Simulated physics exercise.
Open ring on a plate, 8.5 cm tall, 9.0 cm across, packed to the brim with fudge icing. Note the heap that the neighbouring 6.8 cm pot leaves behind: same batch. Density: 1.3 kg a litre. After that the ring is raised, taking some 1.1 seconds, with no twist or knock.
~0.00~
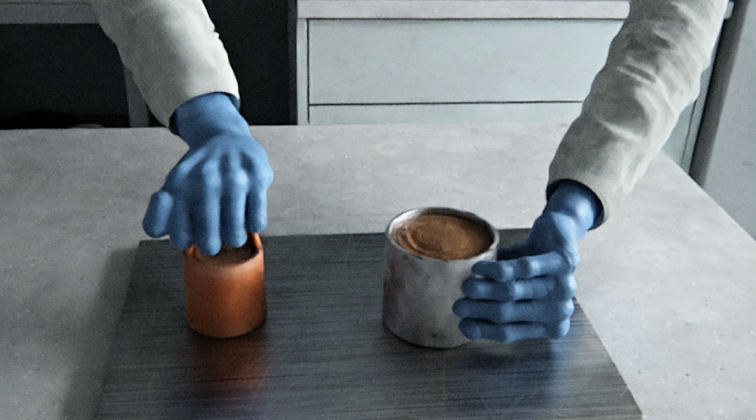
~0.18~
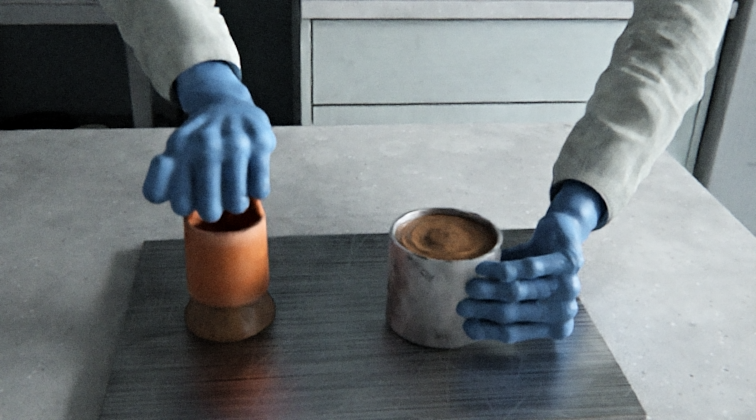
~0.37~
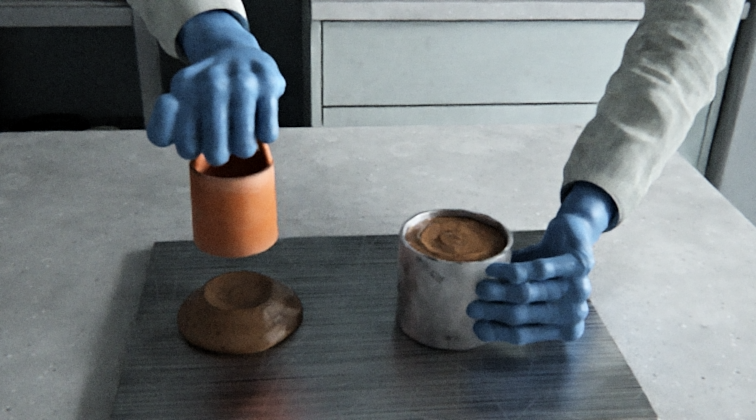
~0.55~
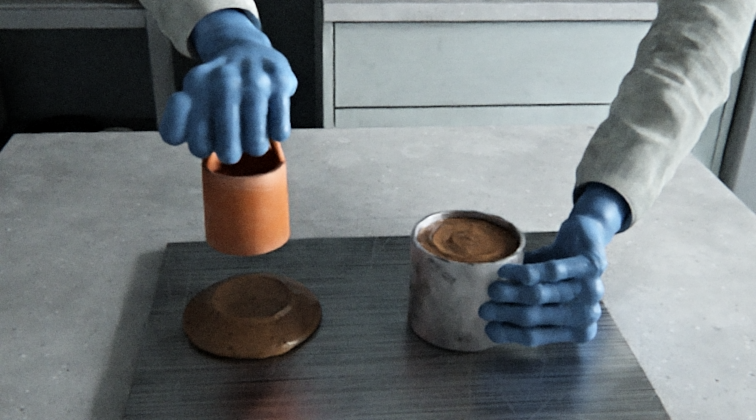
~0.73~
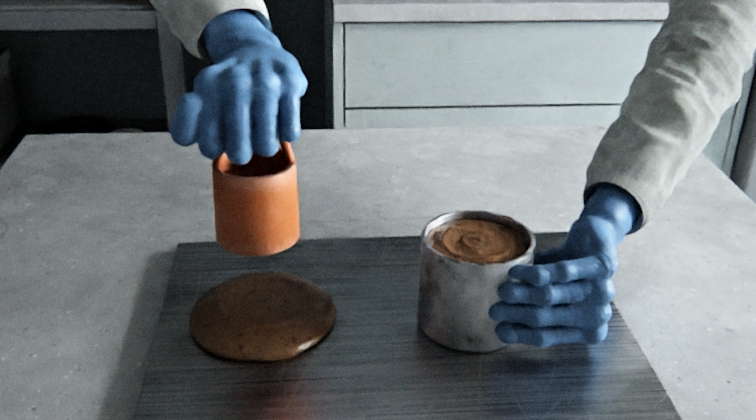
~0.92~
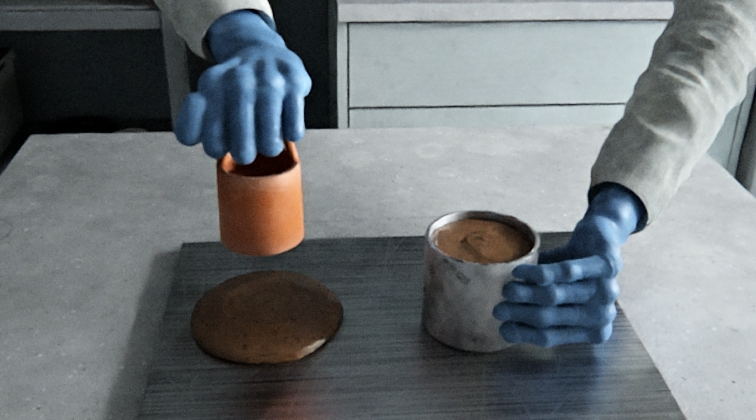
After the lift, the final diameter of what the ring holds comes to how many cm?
Some 22.5 cm.
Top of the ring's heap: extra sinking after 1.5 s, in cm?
It comes to around 1.5 cm.
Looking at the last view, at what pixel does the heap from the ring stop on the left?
Near (351, 320).
After 1.2 s, the ring is up 2.1 cm; the fudge icing has come down 0.9 cm to 7.6 cm and is 12 cm wide.
After 1.5 s, the ring is up 5.7 cm; the fudge icing has come down 5.0 cm to 3.5 cm and is 18 cm wide.
After 1.7 s, the ring is up 8.1 cm; the fudge icing has come down 5.8 cm to 2.7 cm and is 19 cm wide.
After 2.1 s, the ring is clear; the fudge icing has come down 6.1 cm to 2.4 cm and is 21 cm wide.
After 4.0 s, at rest, the ring is clear; the fudge icing has come down 6.3 cm to 2.2 cm and is 23 cm wide.
